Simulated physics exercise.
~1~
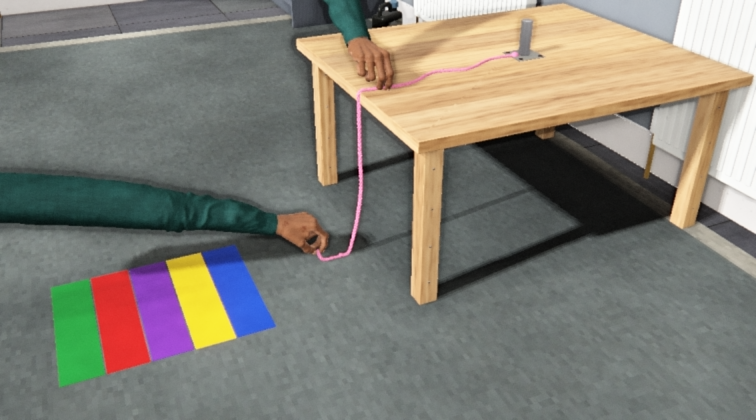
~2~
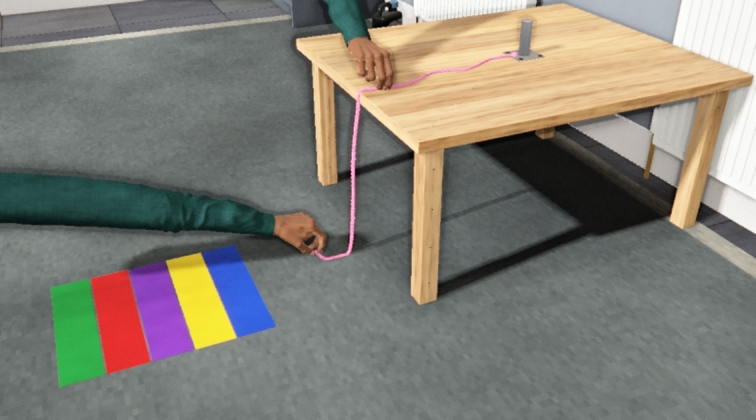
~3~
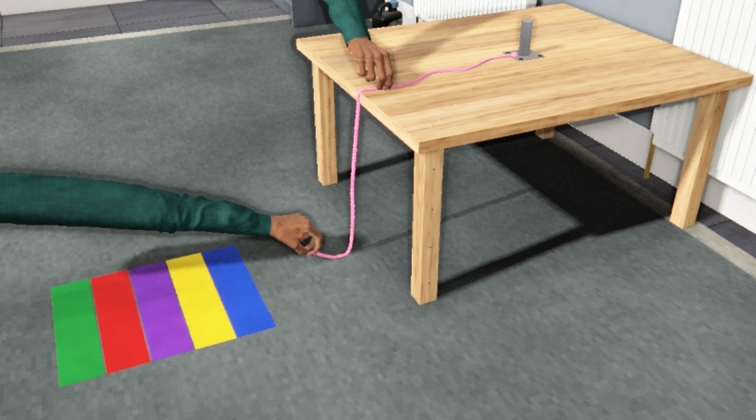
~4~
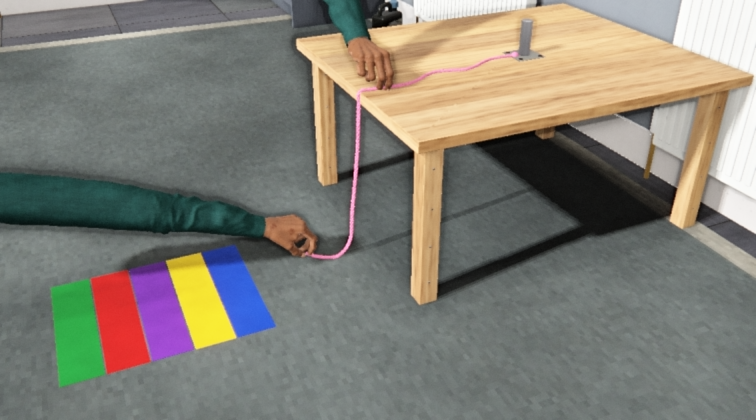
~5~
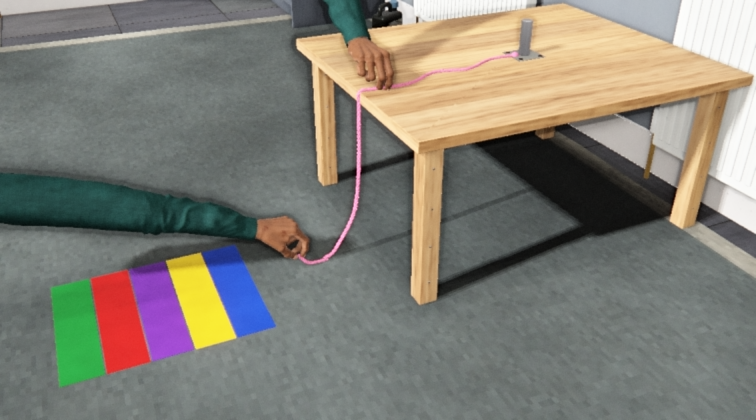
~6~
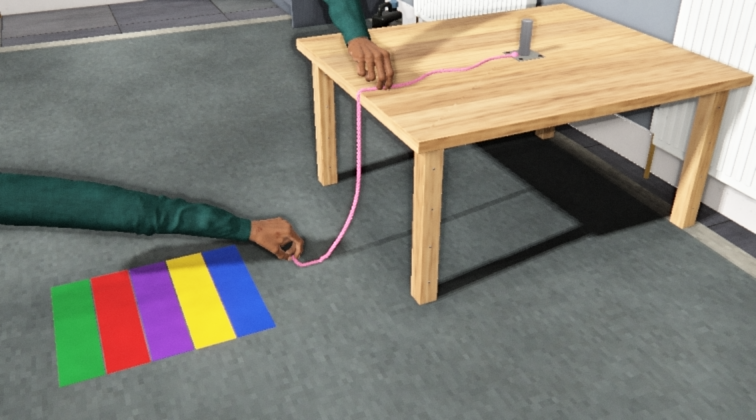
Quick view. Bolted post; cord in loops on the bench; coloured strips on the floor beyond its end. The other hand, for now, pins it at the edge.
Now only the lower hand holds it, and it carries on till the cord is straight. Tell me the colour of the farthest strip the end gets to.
The farthest it gets is yellow.
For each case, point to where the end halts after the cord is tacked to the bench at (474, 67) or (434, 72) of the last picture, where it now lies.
In order of the tries, close to (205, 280) and close to (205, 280).
Soon after, end near (259, 265); short of the strips.
Then, end near (222, 274); over blue.
At full stretch, end near (199, 279); over yellow. It gets as far as the yellow strip.
